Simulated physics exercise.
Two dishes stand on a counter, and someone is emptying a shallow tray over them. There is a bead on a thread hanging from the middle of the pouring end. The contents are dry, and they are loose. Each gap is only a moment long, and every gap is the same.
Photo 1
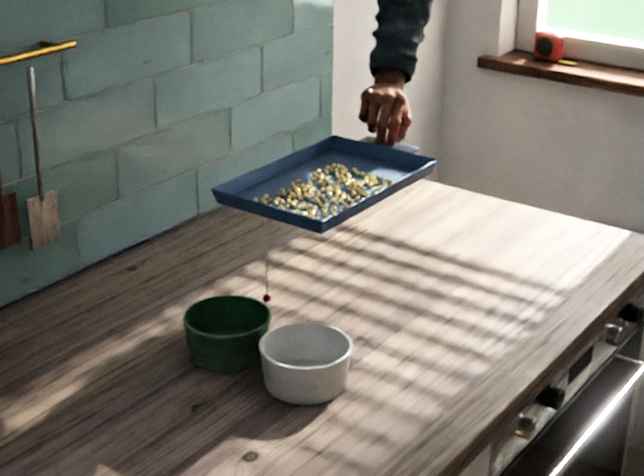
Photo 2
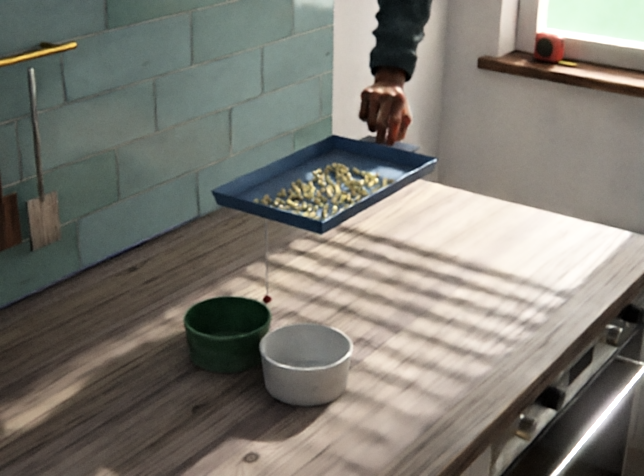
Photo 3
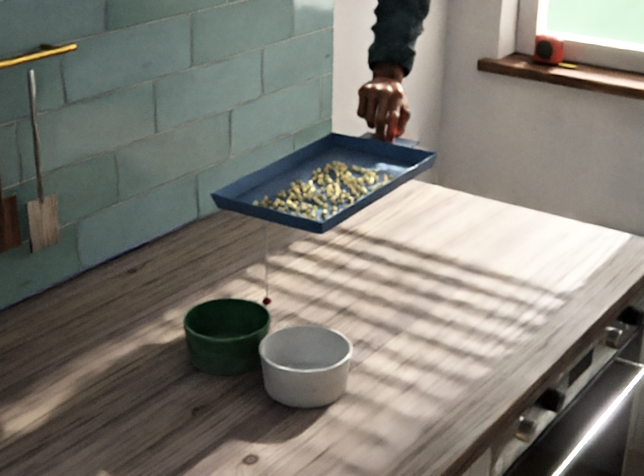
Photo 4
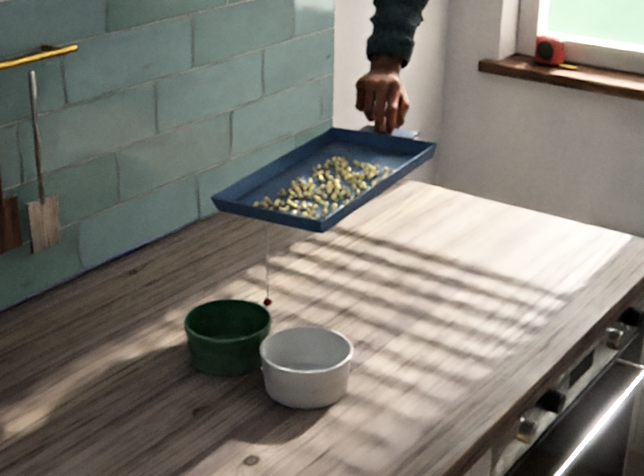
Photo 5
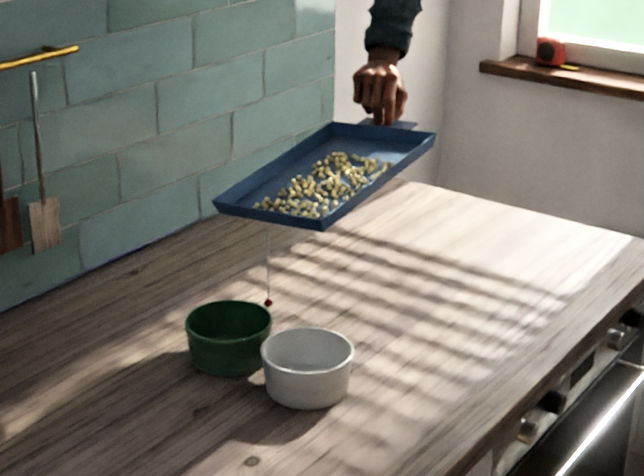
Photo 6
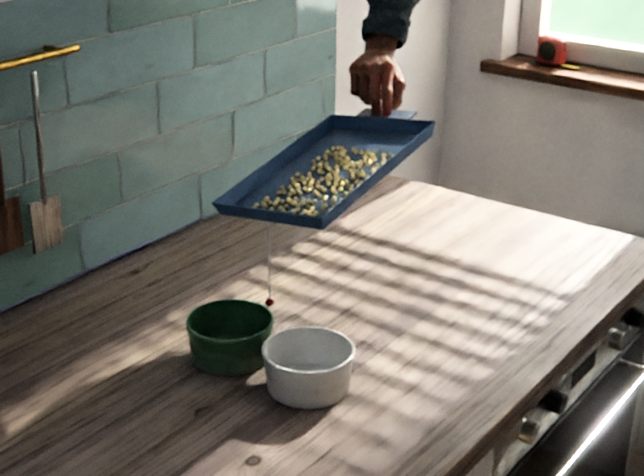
A hand in a dark sleeve holds a shallow blue tray by its far end above a wooden kitchen counter, seen from slightly above, with green tiles at left and a window at right. Small yellowish pieces lie in the tray, above a green dish, a white dish and a hanging red bead. The hand slowly raises the far end, tilting the tray slightly toward its near left corner.
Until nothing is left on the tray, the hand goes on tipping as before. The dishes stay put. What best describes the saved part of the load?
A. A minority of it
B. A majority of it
A minority of it (A).
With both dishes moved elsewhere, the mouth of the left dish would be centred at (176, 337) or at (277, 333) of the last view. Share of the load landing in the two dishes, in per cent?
You'd end up with around 0 per cent and then around 0 per cent.
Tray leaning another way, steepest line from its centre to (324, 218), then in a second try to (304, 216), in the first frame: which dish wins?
First place: The dish to the right; second place: The dish to the right.
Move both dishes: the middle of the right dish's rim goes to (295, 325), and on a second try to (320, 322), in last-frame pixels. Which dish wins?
The dish at left, then the dish at left.
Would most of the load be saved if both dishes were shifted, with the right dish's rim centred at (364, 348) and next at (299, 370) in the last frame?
Held in all, by try: A smaller portion, then a smaller portion.
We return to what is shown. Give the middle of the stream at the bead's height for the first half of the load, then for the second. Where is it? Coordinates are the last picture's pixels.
I'd put it at roughly (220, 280), and after that at roughly (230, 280).
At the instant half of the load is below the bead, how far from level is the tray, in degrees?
Around 95°, give or take.
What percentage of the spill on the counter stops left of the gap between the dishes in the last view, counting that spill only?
Estimate: About 90 per cent.
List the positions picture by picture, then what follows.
The first frame shows corners of the pouring end at (217, 188) and (321, 219), level; middle of the load at (328, 193), soya beans; left dish at (199, 347); right dish at (278, 379); bead on its thread at (267, 298).
The second frame shows corners of the pouring end at (217, 190) and (322, 219), level; middle of the load at (329, 193).
The third frame shows corners of the pouring end at (216, 193) and (321, 220), tipped barely, lowest at the left corner; middle of the load at (328, 192).
The fourth frame shows corners of the pouring end at (216, 196) and (320, 219), tipped a little, lowest at the left corner; middle of the load at (329, 189).
The fifth frame shows corners of the pouring end at (217, 199) and (320, 218), tipped a little, lowest at the left corner; middle of the load at (329, 186).
The sixth frame shows corners of the pouring end at (218, 201) and (320, 215), tipped a little, lowest at the left corner; middle of the load at (328, 181); left dish at (202, 351); right dish at (281, 383).
Soon, tray tipped steeply; nearly all on the tray; a stray few outside both; a stray few in the air.
A while on, tray tipped right over; about a quarter on the tray; a small part in the left dish; about a third outside both; about a third in the air.
Towards the end, tray tipped past a quarter turn; a small part in the left dish; most outside both.
Finally, tray tipped past a quarter turn; none in the right dish; a small part in the left dish; most outside both.
